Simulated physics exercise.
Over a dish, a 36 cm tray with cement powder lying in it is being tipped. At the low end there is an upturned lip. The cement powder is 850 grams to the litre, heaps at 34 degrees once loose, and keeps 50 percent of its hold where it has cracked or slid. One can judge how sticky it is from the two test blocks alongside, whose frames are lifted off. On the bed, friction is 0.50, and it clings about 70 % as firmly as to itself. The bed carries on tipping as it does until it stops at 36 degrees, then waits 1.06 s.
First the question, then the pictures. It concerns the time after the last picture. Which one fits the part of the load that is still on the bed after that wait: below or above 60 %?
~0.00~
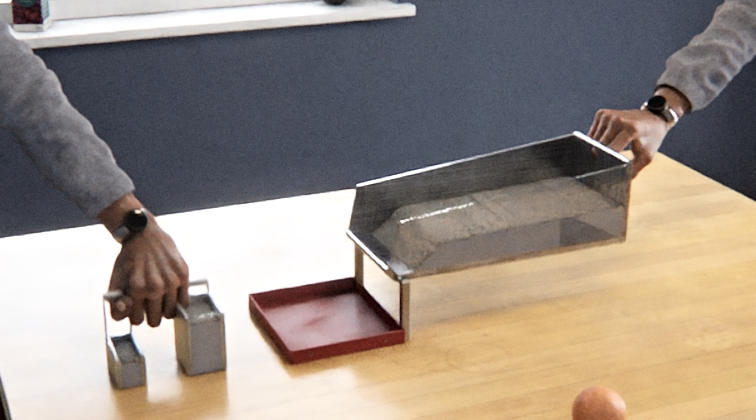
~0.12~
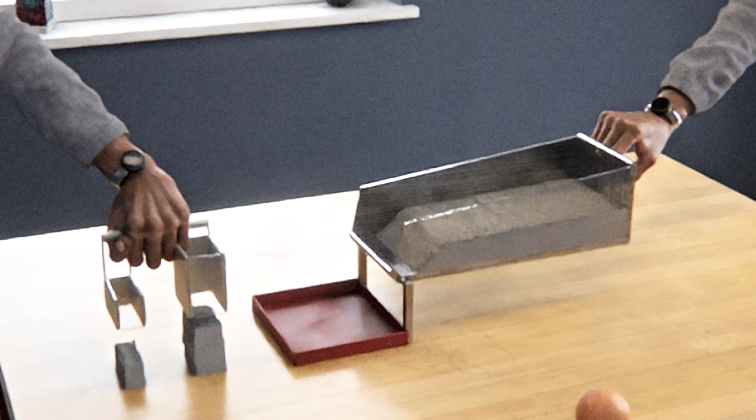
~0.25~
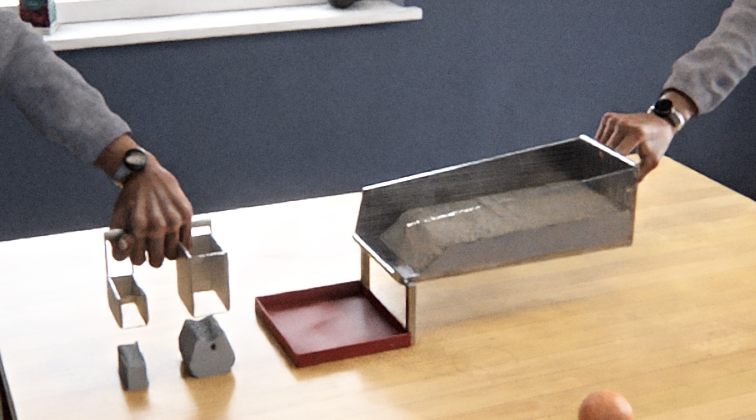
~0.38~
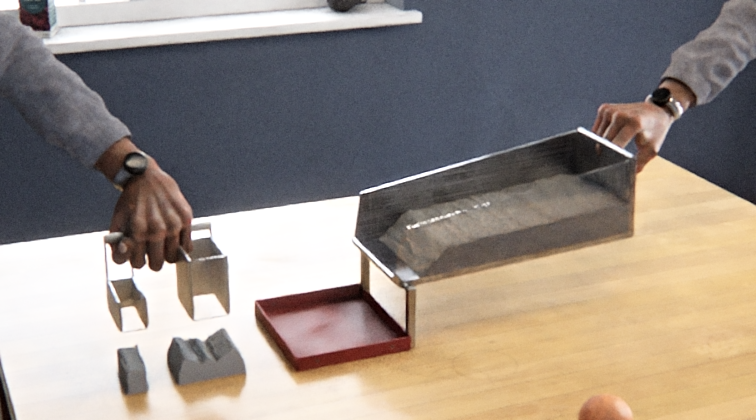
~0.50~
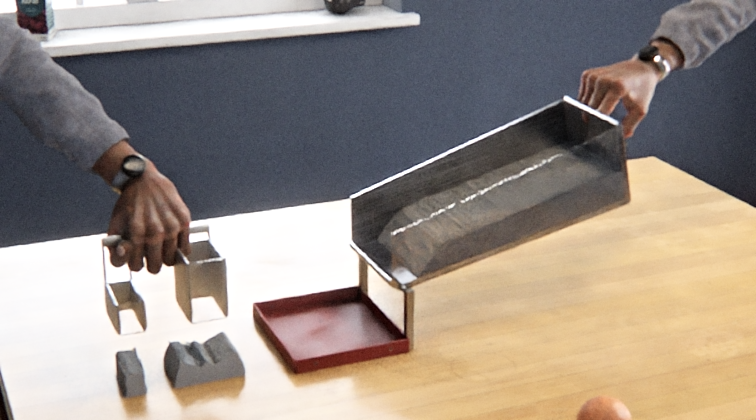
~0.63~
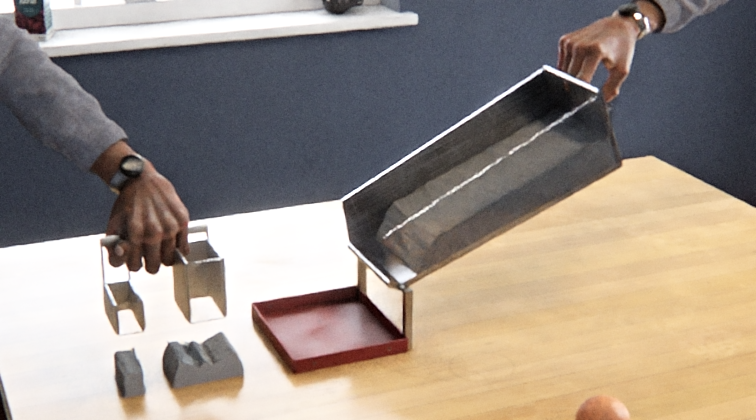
It is above.
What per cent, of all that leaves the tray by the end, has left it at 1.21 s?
Close to 20 in a hundred.
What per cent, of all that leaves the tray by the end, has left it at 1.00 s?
About 0 %.
After 0.80 s, the tilt is 34 degrees and 100 % is on the bed.
After 1.00 s, the tilt is 36 degrees and 100 % is on the bed.
After 1.21 s, the tilt is 36 degrees and 96 % is on the bed.
After 1.41 s, the tilt is 36 degrees and 87 % is on the bed.
After 1.95 s, the tilt is 36 degrees and 78 % is on the bed.
